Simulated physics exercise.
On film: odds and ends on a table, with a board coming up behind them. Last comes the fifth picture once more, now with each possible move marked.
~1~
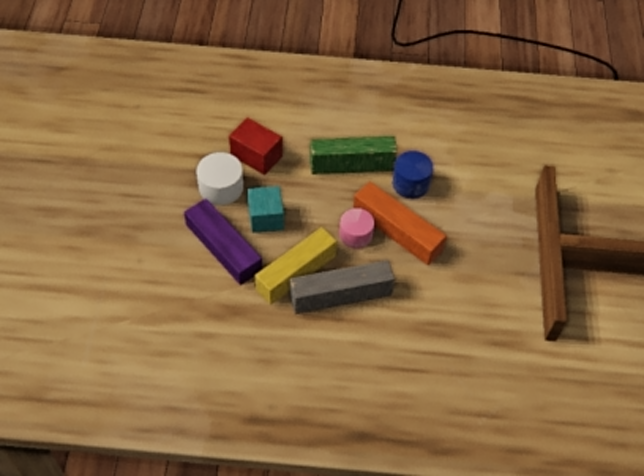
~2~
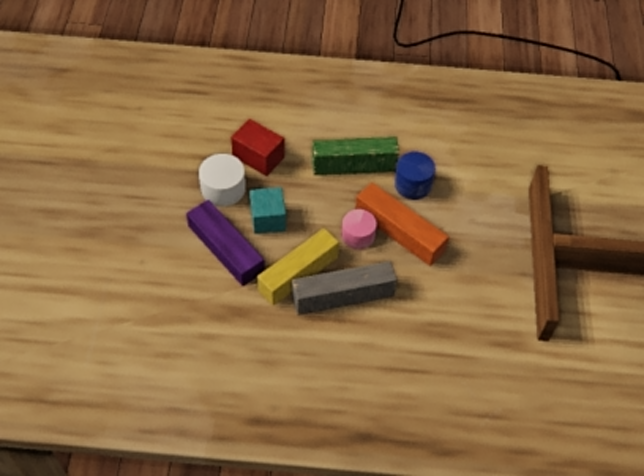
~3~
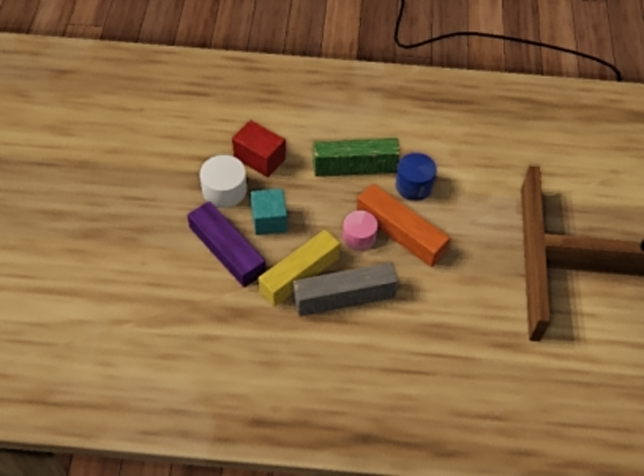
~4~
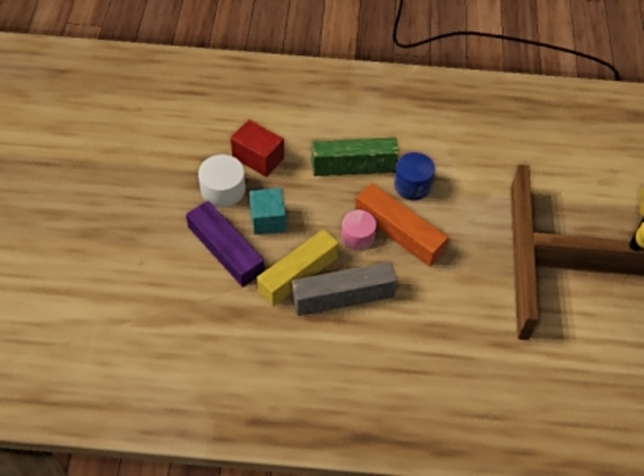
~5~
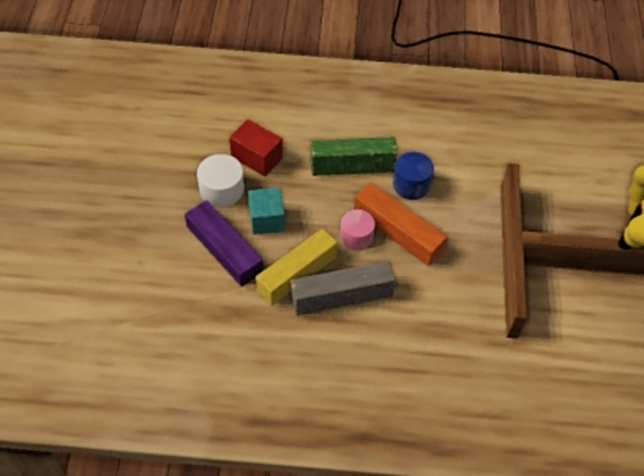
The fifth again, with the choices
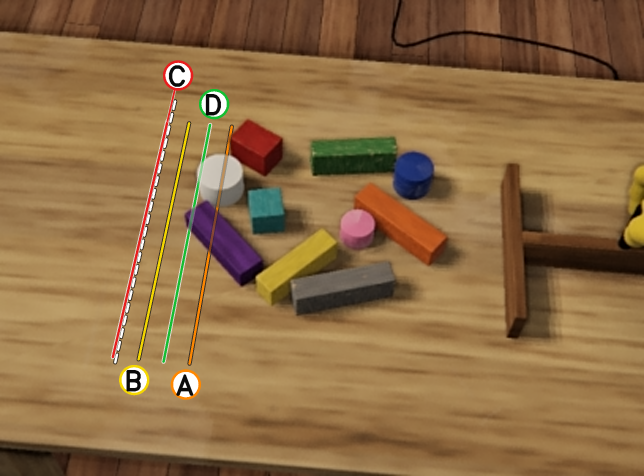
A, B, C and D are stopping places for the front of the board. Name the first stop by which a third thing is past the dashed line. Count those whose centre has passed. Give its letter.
D.
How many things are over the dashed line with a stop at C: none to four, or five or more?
Five or more.
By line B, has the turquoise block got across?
By then, yes.
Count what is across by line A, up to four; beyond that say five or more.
It has two across.
On the marked copy, A at (213, 235); B at (166, 231); C at (143, 229); D at (189, 233); the dashed line at (149, 217).
Following D. Soon after the start, board (398, 226); white tin (221, 181); purple stick (224, 243); none across.
Later, board (282, 216); white tin (201, 179); purple stick (193, 233); none across.
In the end, board (191, 209); white tin (116, 174); purple stick (105, 228); three across.
As for the rest, A gets only two across; B gets six across, but is farther than needed; C gets eight across, but is farther than needed.
